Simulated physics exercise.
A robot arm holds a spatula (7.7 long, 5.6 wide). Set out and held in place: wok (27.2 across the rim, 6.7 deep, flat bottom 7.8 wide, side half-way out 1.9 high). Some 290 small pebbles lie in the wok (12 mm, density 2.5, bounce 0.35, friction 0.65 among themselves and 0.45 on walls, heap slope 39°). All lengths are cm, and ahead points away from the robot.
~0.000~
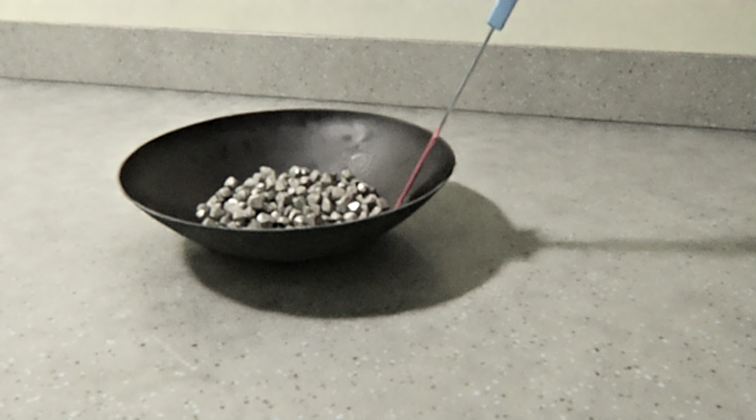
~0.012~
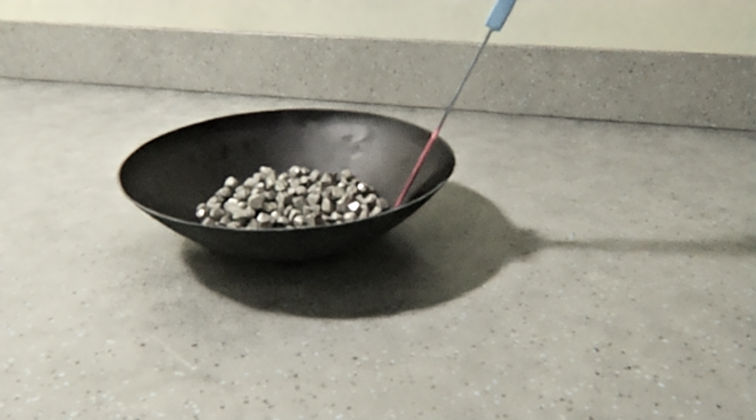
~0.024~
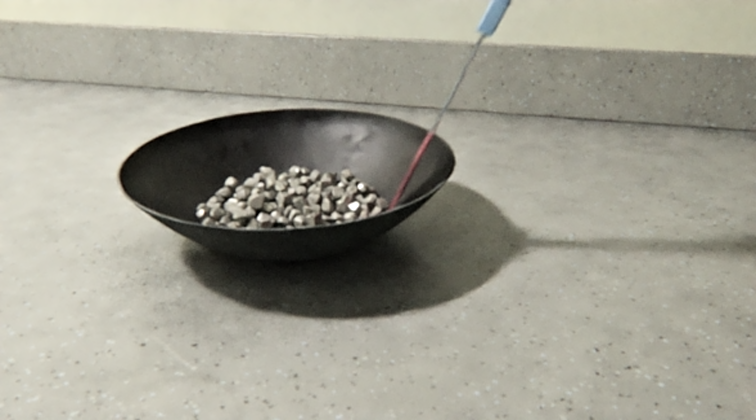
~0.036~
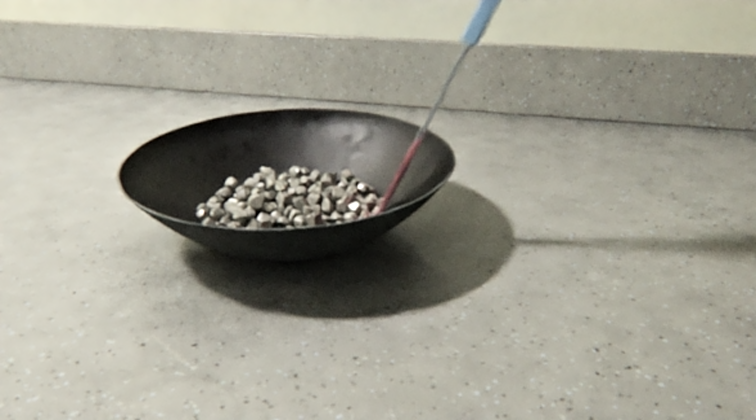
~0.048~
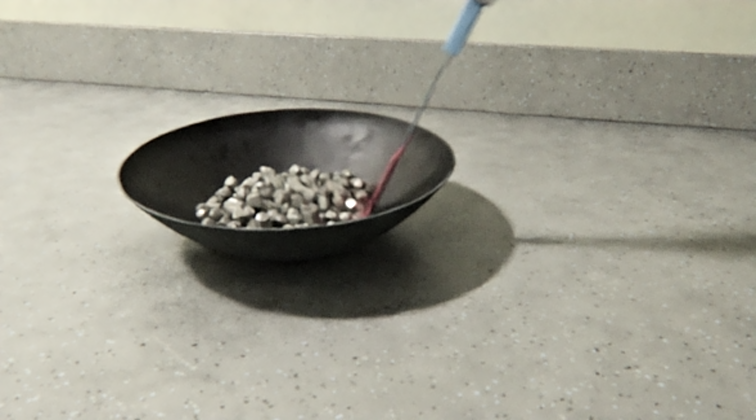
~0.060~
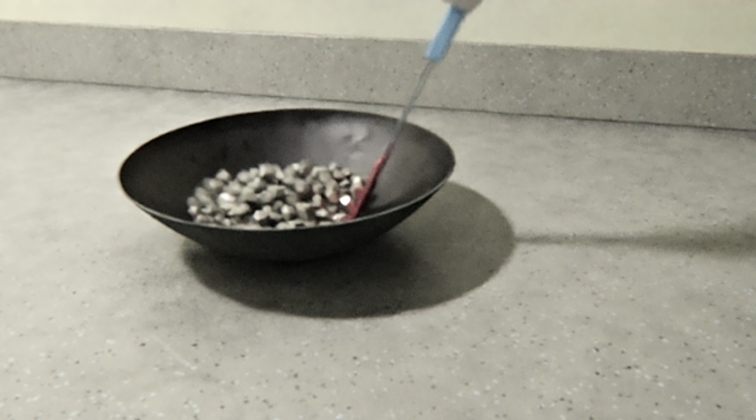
In this clip, a spatula with a blue handle and reddish lower end rests at the right side of a black wok of small gray pebbles, then moves left into the heap, shifting the pebbles slightly leftward.
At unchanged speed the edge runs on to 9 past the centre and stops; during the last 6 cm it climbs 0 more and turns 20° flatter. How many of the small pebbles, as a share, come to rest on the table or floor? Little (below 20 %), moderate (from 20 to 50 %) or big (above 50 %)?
Answer: Moderate; from 20 to 50 % of the small pebbles finish on the table or floor.
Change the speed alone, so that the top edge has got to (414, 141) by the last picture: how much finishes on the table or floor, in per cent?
About 10 per cent.
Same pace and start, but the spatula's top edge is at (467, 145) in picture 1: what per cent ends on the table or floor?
Some 25 per cent.
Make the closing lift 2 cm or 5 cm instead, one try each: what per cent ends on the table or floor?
Some 40 and 30 per cent.
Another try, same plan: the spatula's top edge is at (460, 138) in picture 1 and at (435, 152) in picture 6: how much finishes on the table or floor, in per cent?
About 10 per cent.
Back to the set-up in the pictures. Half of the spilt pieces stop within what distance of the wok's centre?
About 26 cm.
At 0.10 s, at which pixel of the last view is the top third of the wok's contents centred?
Around (238, 174).
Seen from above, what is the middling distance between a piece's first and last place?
Roughly 7 cm.
After 0.10 s, sloping 65°, highest piece 8 above the table; 287 in the wok.
After 0.15 s, sloping 60°, highest piece 10 above the table; 282 in the wok, 5 on the blade or in flight.
After 0.37 s, sloping 45°, highest piece 8 above the table; 207 in the wok, 50 on the table or floor, 30 on the blade or in flight.
After 1.42 s, sloping 45°, highest piece 8 above the table; 206 in the wok, 81 on the table or floor.
In the end, 206 in the wok, 81 on the table or floor. That is 28 % on the table or floor.
